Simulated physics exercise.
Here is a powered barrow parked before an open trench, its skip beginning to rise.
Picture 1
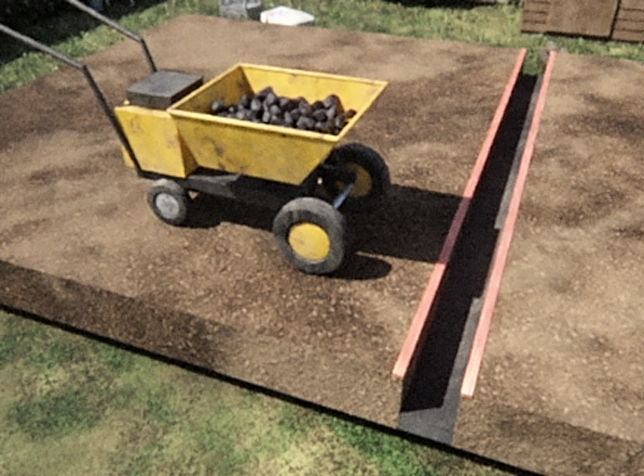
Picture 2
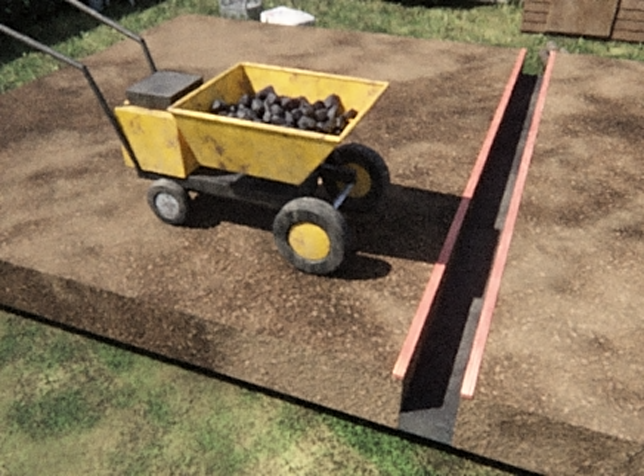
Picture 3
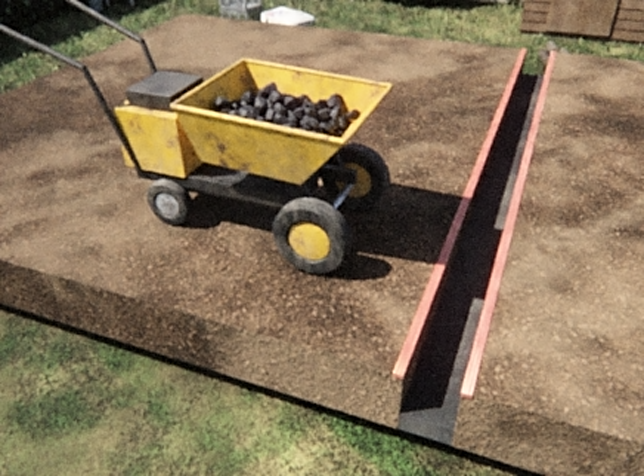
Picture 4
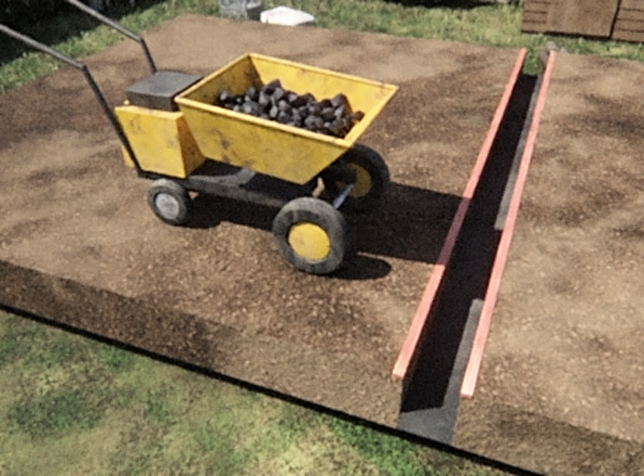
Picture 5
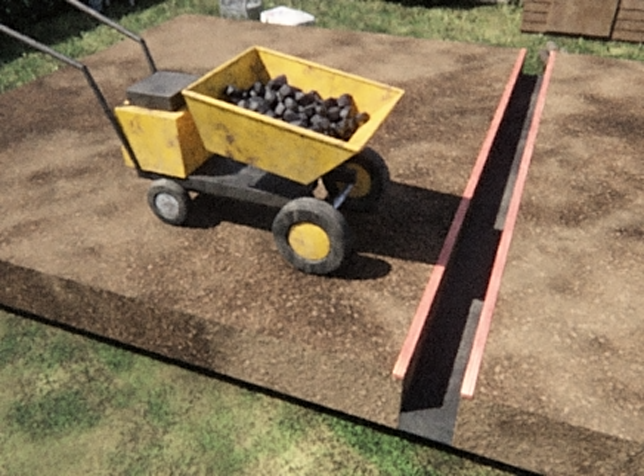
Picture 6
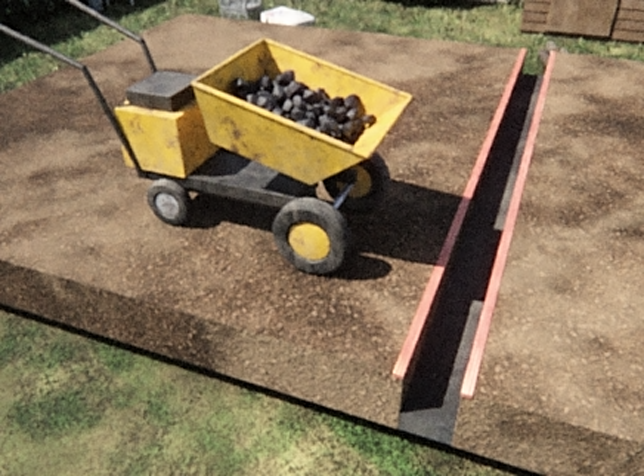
A yellow powered barrow loaded with dark lumps of coal stood still on bare soil, left of a narrow, red-edged trench, while its skip slowly rose at the back and tilted slightly toward the right.
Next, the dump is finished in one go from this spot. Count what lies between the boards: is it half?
It catches more than half.
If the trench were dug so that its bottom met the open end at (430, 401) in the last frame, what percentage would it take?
About 70 per cent.
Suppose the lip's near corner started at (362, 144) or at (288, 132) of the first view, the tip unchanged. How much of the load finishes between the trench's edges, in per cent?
Near 70 % and 50 %.
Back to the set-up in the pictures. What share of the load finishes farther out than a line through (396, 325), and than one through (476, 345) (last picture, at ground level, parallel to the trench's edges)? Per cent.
In turn 100 and 0 in a hundred.
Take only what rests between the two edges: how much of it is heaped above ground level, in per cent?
About 10 per cent.
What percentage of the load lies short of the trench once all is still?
Roughly 0 in a hundred.
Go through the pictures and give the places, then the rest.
In the first frame, lip of the skip at (339, 140), level; top of the load at (277, 114), lumps of coal; first edge of the trench at (416, 329); far edge at (479, 346), the trench under half as wide as the skip, and about as deep as wide.
In the second frame, lip of the skip at (340, 141), level; top of the load at (268, 118).
In the third frame, lip of the skip at (344, 142), tipped barely; top of the load at (271, 116).
In the fourth frame, lip of the skip at (350, 145), tipped a little; top of the load at (264, 103).
In the fifth frame, lip of the skip at (359, 150), tipped a little; top of the load at (270, 99).
In the sixth frame, lip of the skip at (368, 156), tipped a little; top of the load at (262, 97); first edge of the trench at (416, 329); far edge at (479, 346).
Soon, skip tipped well over; all in the skip.
A while on, skip tipped steeply; nearly all in the skip; a stray few in or heaped over the trench; a stray few falling.
Towards the end, skip tipped right over; about a quarter in the skip; a stray few short of the trench; most in or heaped over the trench; a stray few beyond it.
Finally, skip tipped right over; a stray few short of the trench; nearly all in or heaped over the trench; a stray few beyond it.
